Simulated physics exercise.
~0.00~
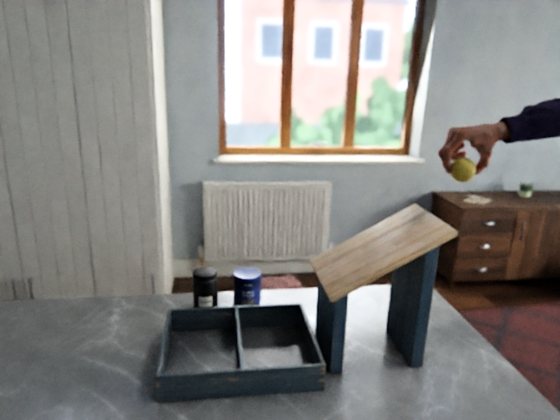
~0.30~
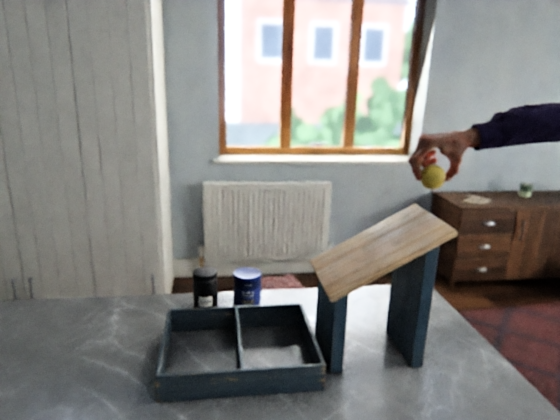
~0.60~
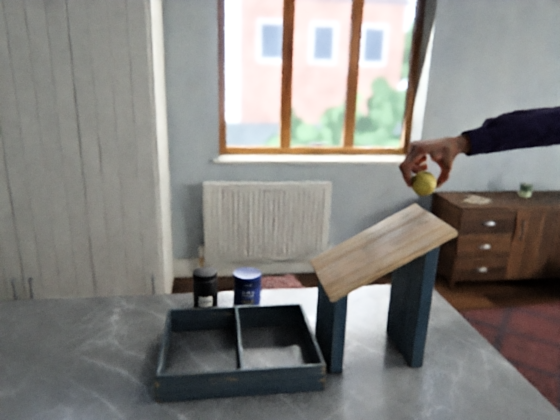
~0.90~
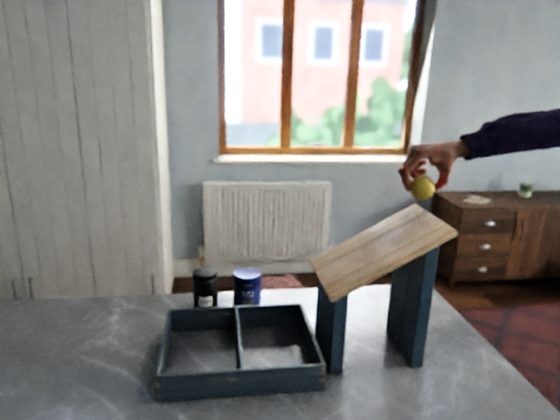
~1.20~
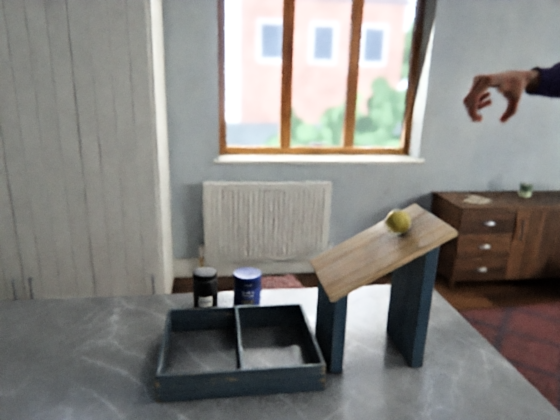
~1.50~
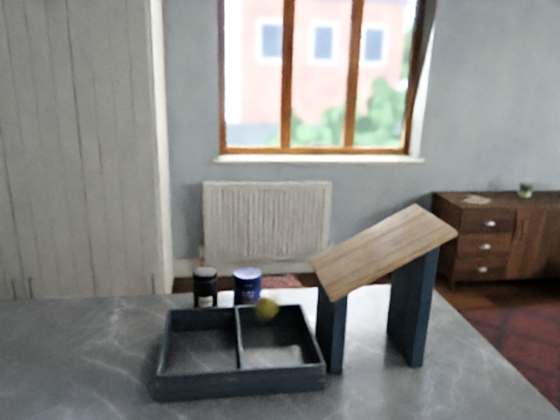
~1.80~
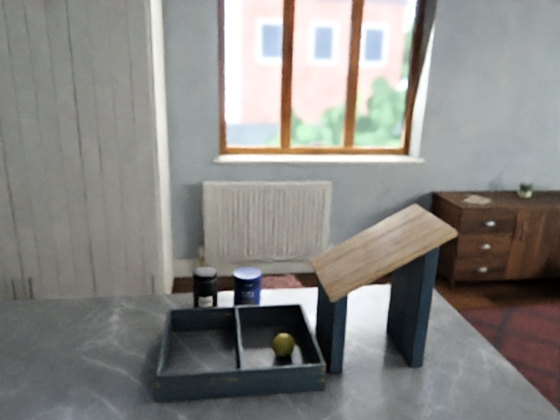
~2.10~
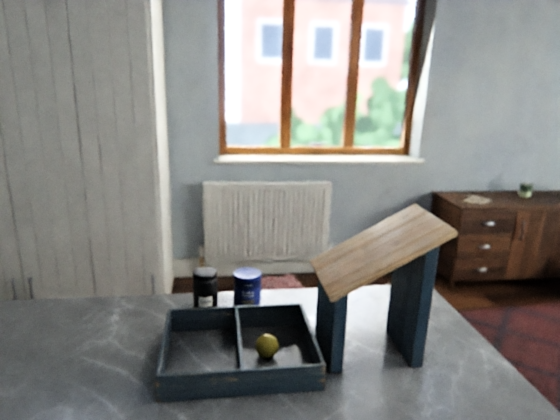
At first, a hand holds a yellow lemon above a sloping wooden board on dark supports, with an open two-bay tray to its left and a blue tin and a black jar standing behind the tray. The hand moves left and lowers the lemon toward the upper part of the board. It then lets go and draws back to the right as the lemon travels down the slope. The lemon leaves the board and passes over the tray, then drops into the nearer bay. It shifts slightly left and ends up there, while the tin and jar stay in place.
